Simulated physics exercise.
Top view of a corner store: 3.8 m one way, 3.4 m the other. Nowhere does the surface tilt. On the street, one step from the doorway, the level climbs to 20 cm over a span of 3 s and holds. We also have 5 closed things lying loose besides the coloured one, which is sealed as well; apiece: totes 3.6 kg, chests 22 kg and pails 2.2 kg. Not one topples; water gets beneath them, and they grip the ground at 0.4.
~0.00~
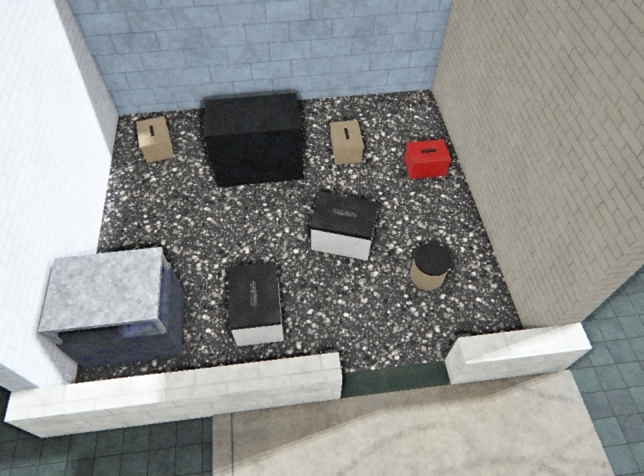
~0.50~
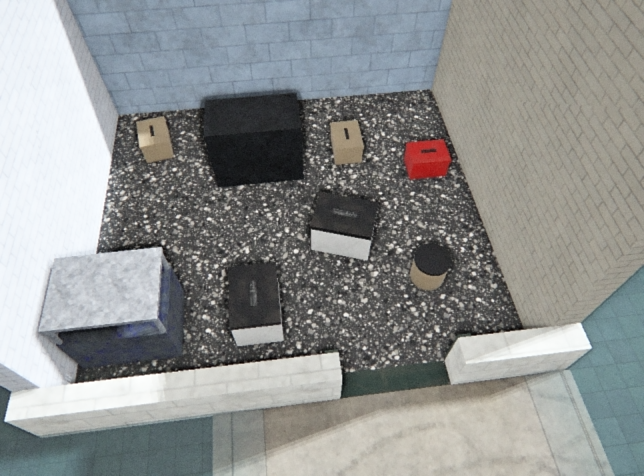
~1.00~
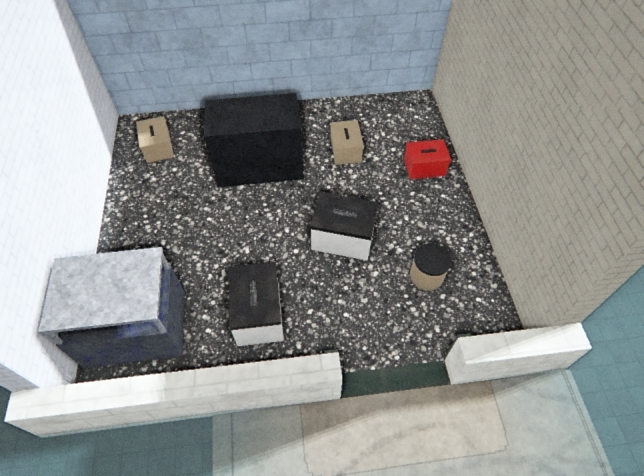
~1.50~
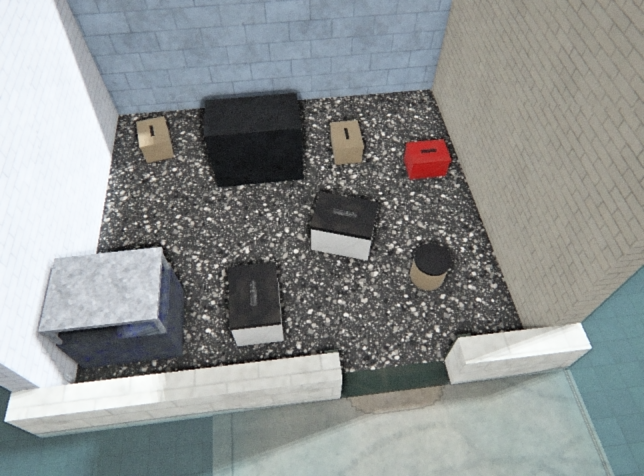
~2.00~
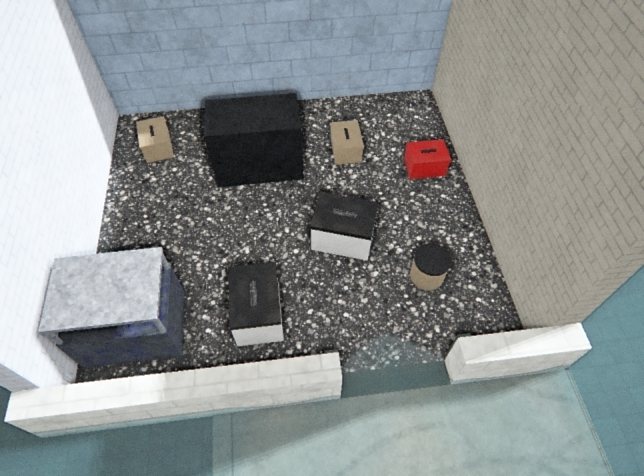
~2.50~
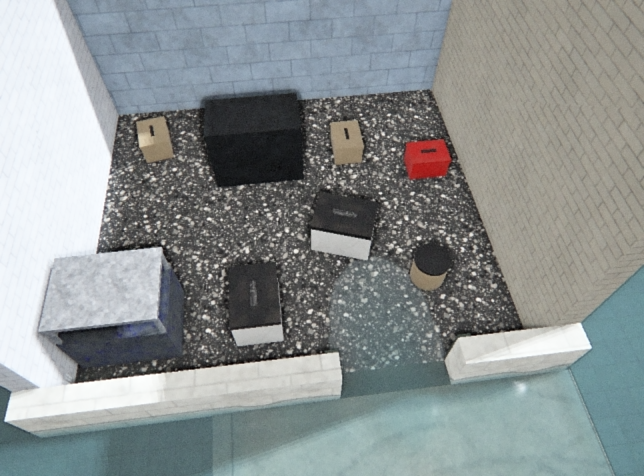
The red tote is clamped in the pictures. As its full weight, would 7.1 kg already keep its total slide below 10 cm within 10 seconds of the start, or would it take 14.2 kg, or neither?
Neither would.
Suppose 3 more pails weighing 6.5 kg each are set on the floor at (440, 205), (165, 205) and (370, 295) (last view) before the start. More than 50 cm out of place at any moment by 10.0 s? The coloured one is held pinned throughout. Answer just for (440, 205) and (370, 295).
The first comes out below the threshold, the second above the threshold.
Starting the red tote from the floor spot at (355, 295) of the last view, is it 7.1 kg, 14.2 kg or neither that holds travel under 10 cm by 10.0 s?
So neither weight works.
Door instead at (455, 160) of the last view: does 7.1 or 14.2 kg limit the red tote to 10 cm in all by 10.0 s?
Okay, so both masses fail.
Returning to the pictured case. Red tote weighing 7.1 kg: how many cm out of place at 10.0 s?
Shift: Roughly 250 cm.
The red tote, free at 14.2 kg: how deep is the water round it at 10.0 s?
12 cm, roughly.
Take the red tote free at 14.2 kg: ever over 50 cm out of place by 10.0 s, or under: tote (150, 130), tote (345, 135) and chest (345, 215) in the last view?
Taking them in order: Within the mark, beyond the mark and beyond the mark.
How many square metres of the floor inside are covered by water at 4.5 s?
7.0 m2.
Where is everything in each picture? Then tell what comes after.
The red tote at (429, 151), on the bottom; water covers 0.0 m2; 0 of 6 have shifted, in the first picture.
The red tote at (429, 151), on the bottom; water covers 0.0 m2; 0 of 6 have shifted, in the second picture.
The red tote at (429, 151), on the bottom; 0.0 m2 under water; 0 of 6 have shifted, in the third picture.
The red tote at (429, 151), on the bottom; 0.0 m2 under water; 0 of 6 have shifted, in the fourth picture.
The red tote at (429, 151), on the bottom; water covers 0.1 m2; 0 of 6 have shifted, in the fifth picture.
The red tote at (429, 151), on the bottom; 0.7 m2 under water; 0 of 6 have shifted, in the sixth picture.
After 3.5 s the red tote would be 0 cm from its start with 7.1 kg and 0 cm from its start with 14.2 kg; 1 cm of water round it then.
After 4.5 s the red tote would be 33 cm from its start with 7.1 kg and 8 cm from its start with 14.2 kg; 6 cm of water round it then.
After 7.0 s the red tote would be 139 cm from its start with 7.1 kg and 56 cm from its start with 14.2 kg; 9 cm of water round it then.
After 10.0 s the red tote would be 267 cm from its start with 7.1 kg and 71 cm from its start with 14.2 kg; 12 cm of water round it then.
